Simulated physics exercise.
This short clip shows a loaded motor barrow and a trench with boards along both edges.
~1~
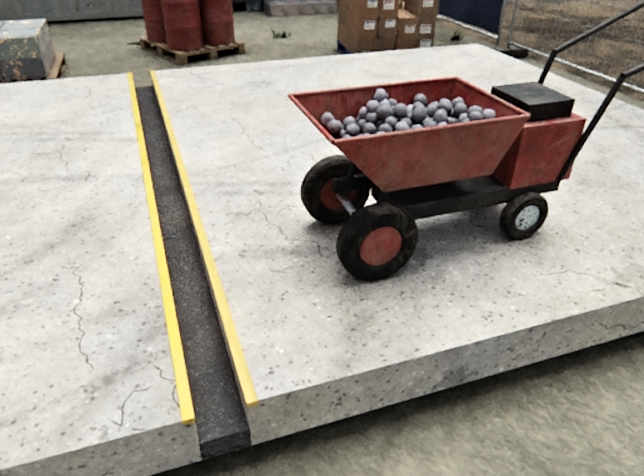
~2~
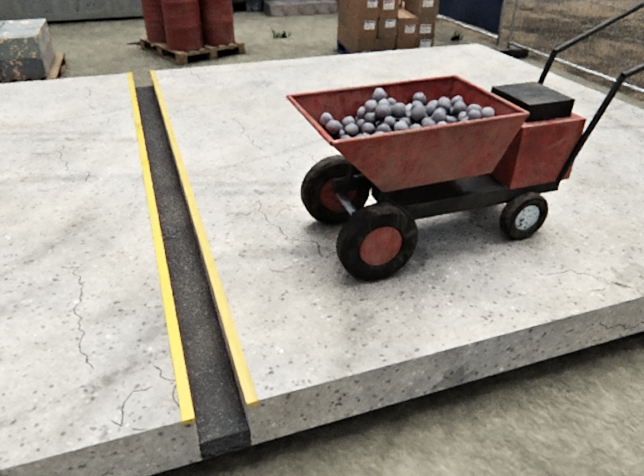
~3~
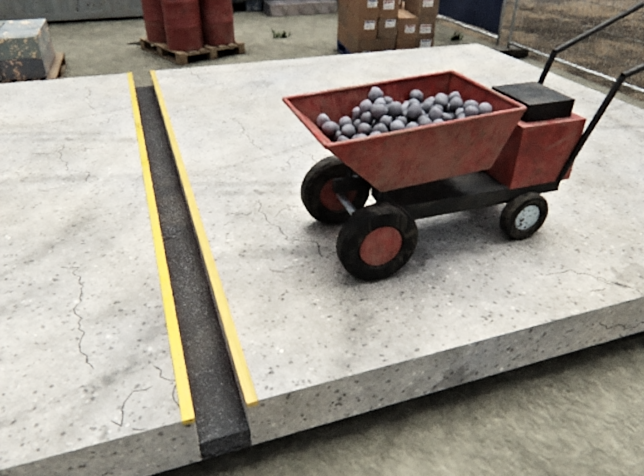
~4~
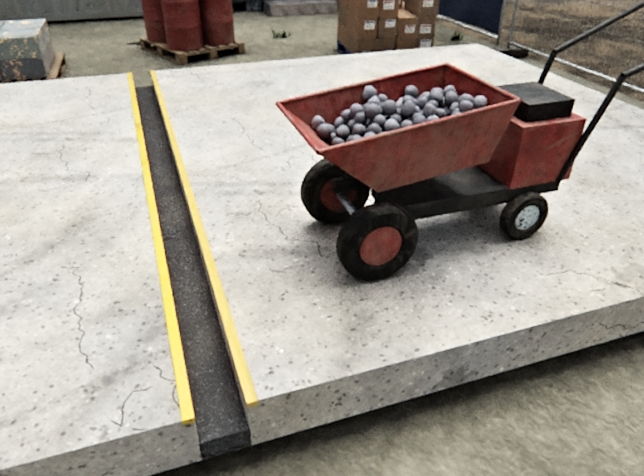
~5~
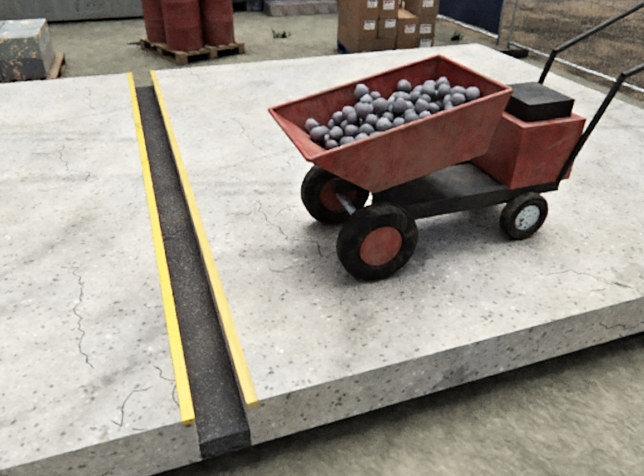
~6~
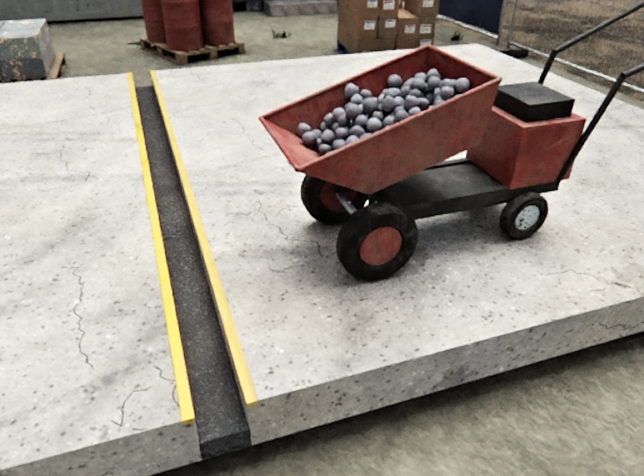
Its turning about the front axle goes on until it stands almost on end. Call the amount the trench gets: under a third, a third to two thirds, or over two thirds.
Amount in the trench: A third to two thirds.
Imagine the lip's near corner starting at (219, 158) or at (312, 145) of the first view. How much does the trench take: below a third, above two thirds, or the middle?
Less than a third, then the middle third.
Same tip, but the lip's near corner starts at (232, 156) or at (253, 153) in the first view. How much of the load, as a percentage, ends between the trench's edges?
0 % and 10 %.
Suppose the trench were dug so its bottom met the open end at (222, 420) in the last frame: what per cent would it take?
Something like 30 %.
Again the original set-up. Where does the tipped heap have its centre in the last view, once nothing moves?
Near pixel (190, 277).
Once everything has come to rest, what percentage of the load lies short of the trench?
15 percent.
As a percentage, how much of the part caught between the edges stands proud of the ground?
My figure is near 25 per cent.
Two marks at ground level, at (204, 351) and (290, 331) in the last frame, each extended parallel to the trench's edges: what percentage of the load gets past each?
Around 40 in a hundred for the first, 80 in a hundred for the second.
Shortly afterwards, skip tipped steeply; the whole lot in the skip.
Next, skip tipped right over; near half in the skip; near a quarter short of the trench; near a quarter in or heaped over the trench; only a few beyond it; only a few falling.
Some moments later, skip tipped right over; near a quarter in the skip; near a quarter short of the trench; near half in or heaped over the trench; a little beyond it.
In the end, skip tipped right over; near a quarter in the skip; near a quarter short of the trench; near half in or heaped over the trench; a little beyond it.
